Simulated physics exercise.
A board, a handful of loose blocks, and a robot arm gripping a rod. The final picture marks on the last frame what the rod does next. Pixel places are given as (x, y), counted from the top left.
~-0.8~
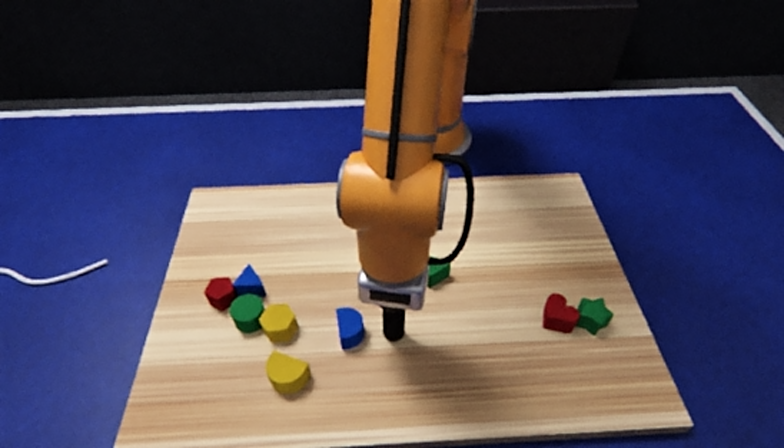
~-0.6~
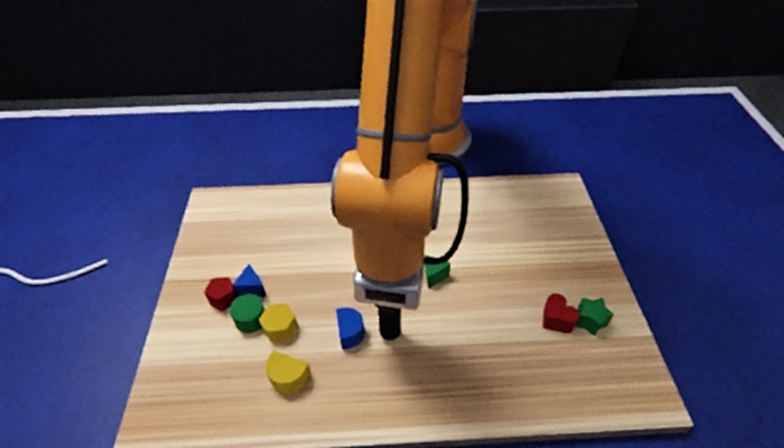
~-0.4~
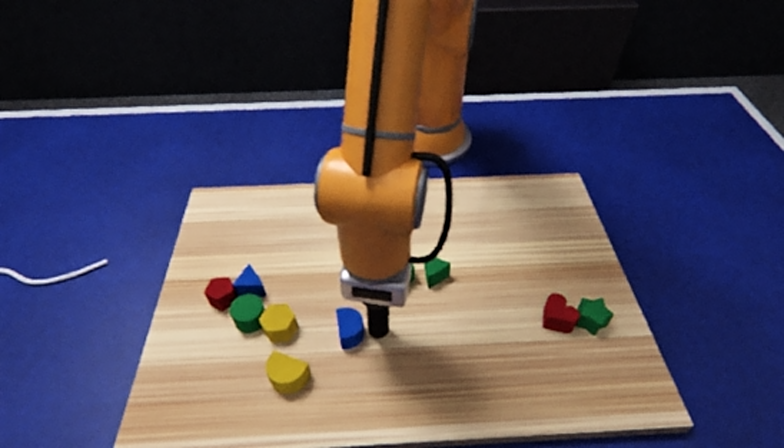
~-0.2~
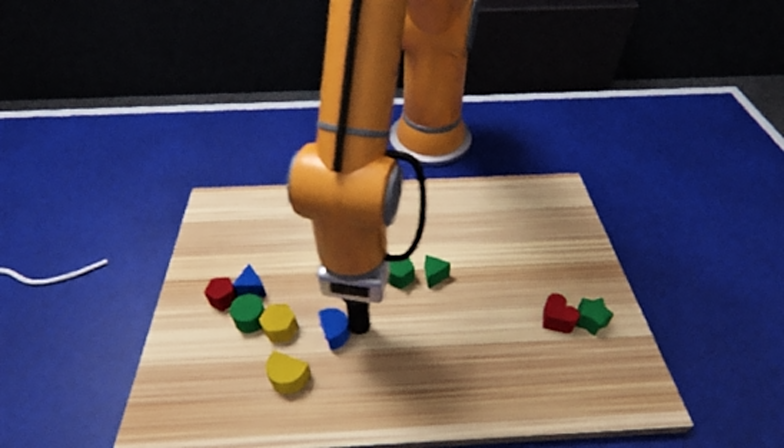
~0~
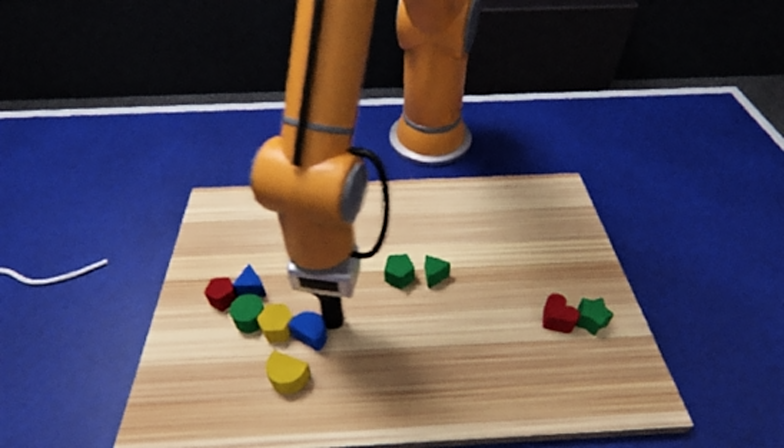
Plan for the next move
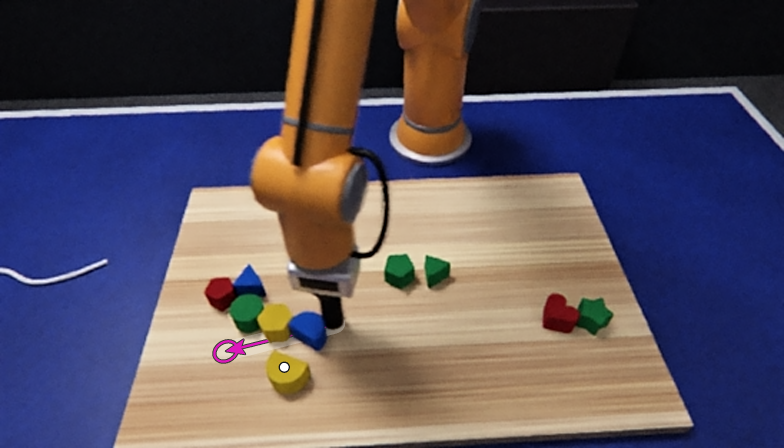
An orange robot arm holding a black rod moved left across a wooden board of colourful blocks, then pushed the blue D-shaped block a short way left, up beside the yellow hexagon.
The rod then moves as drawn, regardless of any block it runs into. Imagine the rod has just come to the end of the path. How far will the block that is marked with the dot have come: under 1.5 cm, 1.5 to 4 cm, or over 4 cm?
By the end of the path, it will have gone short of 1.5 cm.
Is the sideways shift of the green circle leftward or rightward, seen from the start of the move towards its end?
It's going to go right.
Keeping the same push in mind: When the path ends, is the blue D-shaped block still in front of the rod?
No.
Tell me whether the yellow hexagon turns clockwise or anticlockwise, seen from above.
Bird's-eye view: Clockwise.
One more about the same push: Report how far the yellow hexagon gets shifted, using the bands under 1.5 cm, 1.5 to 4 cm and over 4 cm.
Movement: Over 4 cm.
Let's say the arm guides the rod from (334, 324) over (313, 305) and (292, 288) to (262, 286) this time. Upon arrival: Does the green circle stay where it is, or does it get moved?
The result: It stays put.
Path on the board, in a line from (334, 324) to (226, 351); the dot is on the yellow D-shaped block.
The first path, step by step. One third of the way, rod (297, 330); green circle (241, 306); yellow hexagon (267, 318); yellow D-shaped block (282, 370), turned 20° anticlockwise; blue D-shaped block (283, 344), turned 40° anticlockwise.
Two thirds of the way, rod (260, 339); green circle (217, 301); yellow hexagon (231, 324), turned 20° clockwise; yellow D-shaped block (280, 374), turned 40° anticlockwise; blue D-shaped block (272, 351), turned 55° anticlockwise.
At the end, rod (224, 348); green circle (208, 296); yellow hexagon (203, 324), turned 65° clockwise; yellow D-shaped block (280, 374), turned 40° anticlockwise; blue D-shaped block (272, 351), turned 55° anticlockwise.
